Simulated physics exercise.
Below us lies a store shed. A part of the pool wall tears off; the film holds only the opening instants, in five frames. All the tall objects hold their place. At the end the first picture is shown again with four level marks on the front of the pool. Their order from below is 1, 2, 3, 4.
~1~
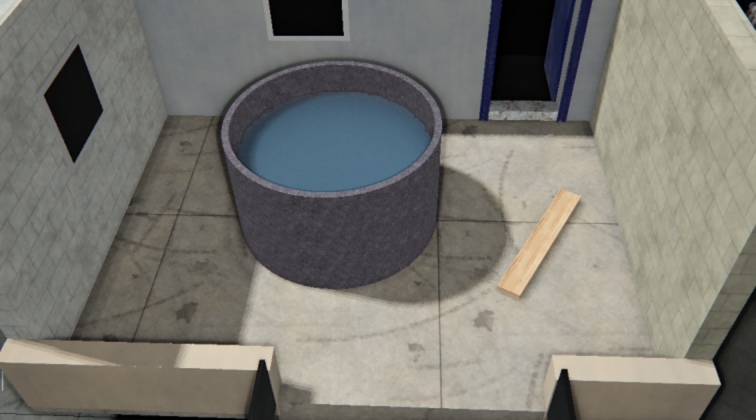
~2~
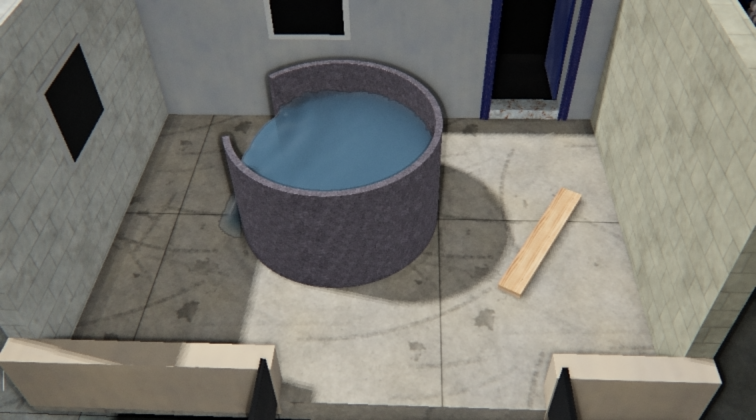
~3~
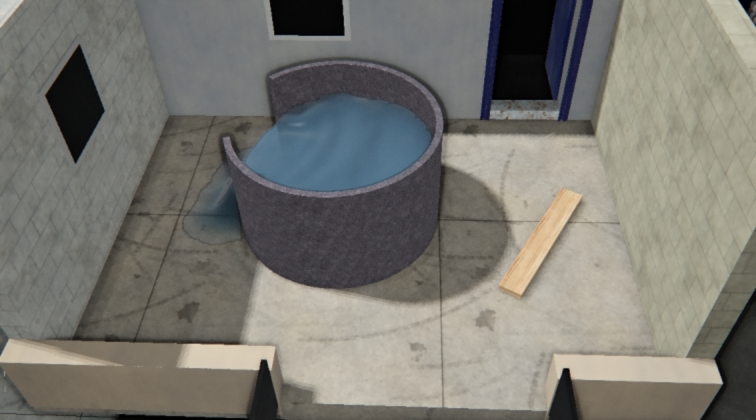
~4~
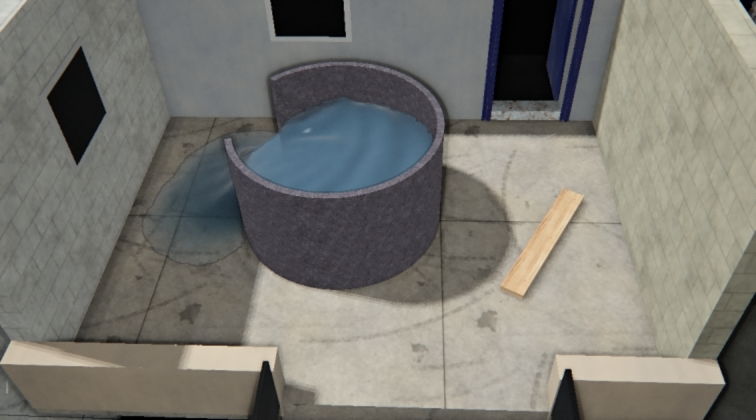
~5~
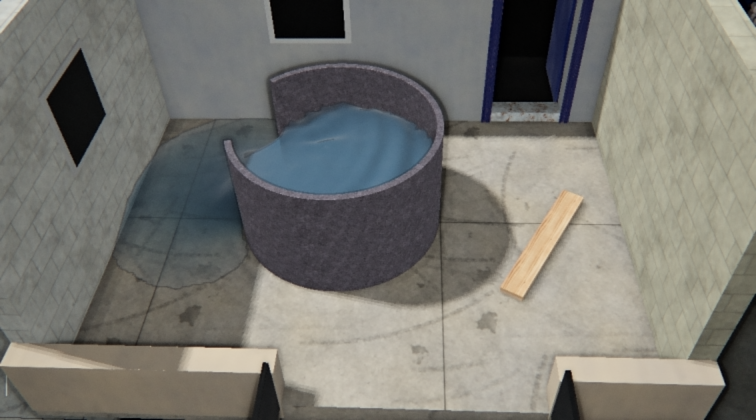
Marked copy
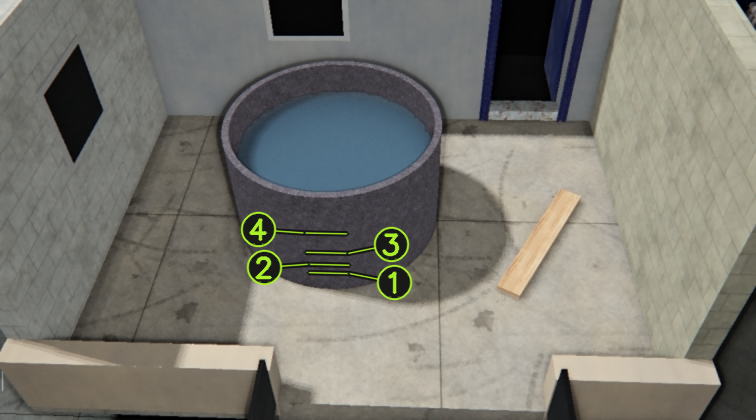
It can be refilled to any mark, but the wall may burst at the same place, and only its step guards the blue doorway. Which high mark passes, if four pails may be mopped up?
Go for 4.
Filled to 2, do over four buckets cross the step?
No, that is safe.
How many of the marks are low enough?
All of the four.
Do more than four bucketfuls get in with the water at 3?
No, not at all.
On the marked copy, 1 at (329, 273); 2 at (328, 264); 3 at (327, 252); 4 at (325, 233); from the bottom up 1, 2, 3, 4.
If 1 is chosen, nothing gets over.
If 2 is chosen, nothing gets over.
If 3 is chosen, nothing gets over.
If 4 is chosen, a bucket or two gets in.
